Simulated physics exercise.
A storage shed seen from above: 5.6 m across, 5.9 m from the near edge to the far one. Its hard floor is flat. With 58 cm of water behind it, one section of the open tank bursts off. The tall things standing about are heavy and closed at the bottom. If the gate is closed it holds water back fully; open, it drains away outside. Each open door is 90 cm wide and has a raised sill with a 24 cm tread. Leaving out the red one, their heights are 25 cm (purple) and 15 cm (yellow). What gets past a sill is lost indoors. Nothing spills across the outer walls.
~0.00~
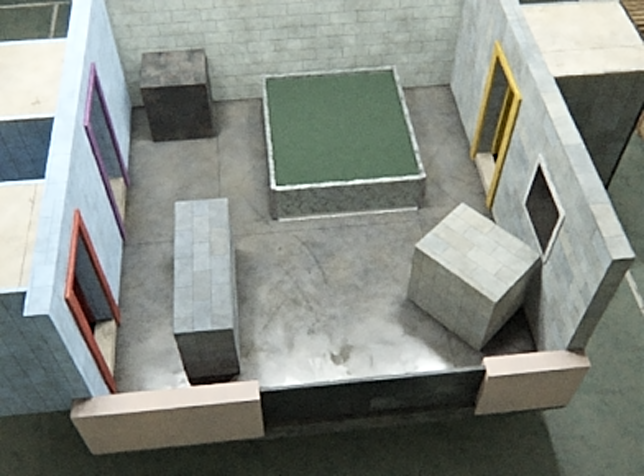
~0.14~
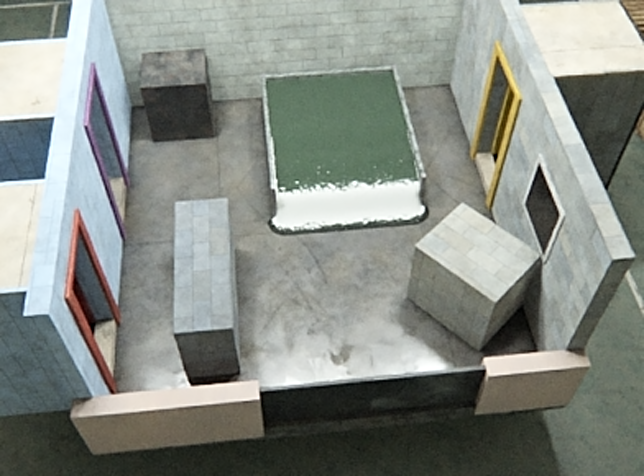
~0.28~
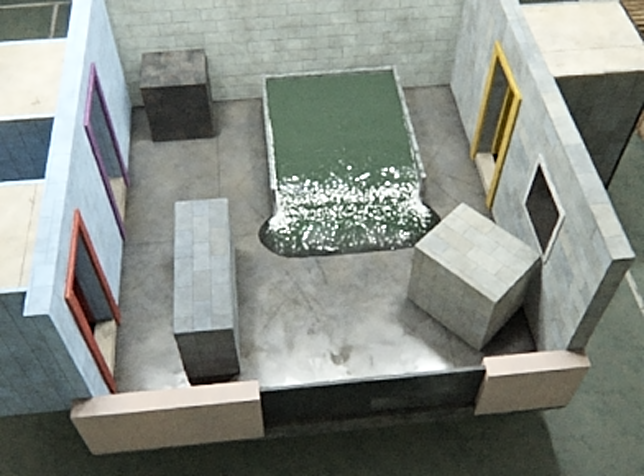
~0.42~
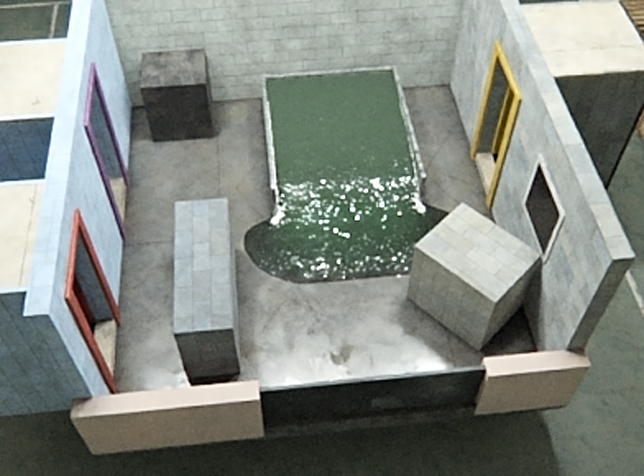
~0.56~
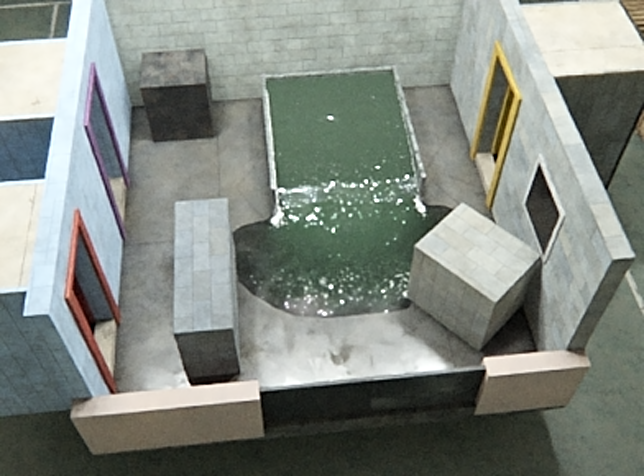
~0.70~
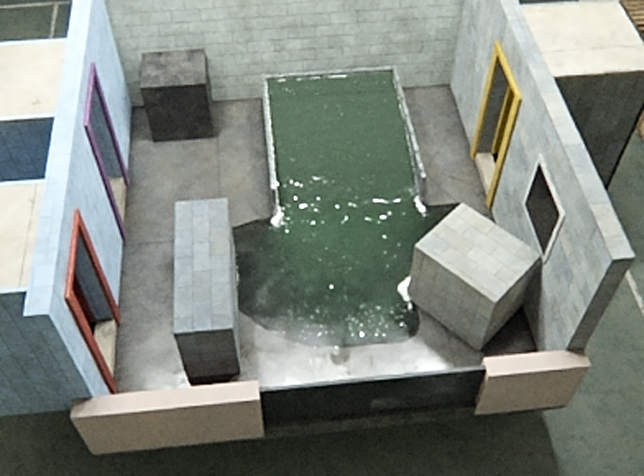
Green water bursts through the front of an open tank and spreads across the grey floor between blocks.
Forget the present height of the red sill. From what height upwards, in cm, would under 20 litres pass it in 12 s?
It would have to be roughly 17 cm high.
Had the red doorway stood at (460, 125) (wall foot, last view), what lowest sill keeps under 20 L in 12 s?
About 9.5 cm.
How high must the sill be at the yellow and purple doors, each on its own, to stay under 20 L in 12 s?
Roughly 6.5 cm at yellow and 11.0 cm at purple.
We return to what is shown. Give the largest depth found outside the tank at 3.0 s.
Roughly 42 cm.
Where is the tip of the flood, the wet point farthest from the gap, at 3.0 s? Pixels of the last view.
Around (111, 426).
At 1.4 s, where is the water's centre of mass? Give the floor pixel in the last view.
At about (343, 198).
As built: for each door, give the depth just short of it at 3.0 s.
In cm: Purple 0, yellow 5, red 18.
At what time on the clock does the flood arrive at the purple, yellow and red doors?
Arrival: Purple 3.8 s, yellow 2.4 s, red 2.4 s.
After 1.4 s water covers 40 % of the floor, deepest (40 cm) near (369, 400); it has not reached the red door.
After 3.0 s water covers 55 % of the floor, deepest (42 cm) near (126, 424); 18 cm at the red door, 2 litres in over its 18 cm sill.
After 12.0 s water covers 100 % of the floor, deepest (15 cm) near (185, 144); 8 cm at the red door, 15 litres in over its 18 cm sill.
At the red door as built, the water arrived by 2.5 s and peaked near 20 cm at 3.4 s.
With a sill of 14 cm, 34 litres would have come in within the 12 s; with 19 cm, 12 litres. So under 20 litres takes about 17 cm.
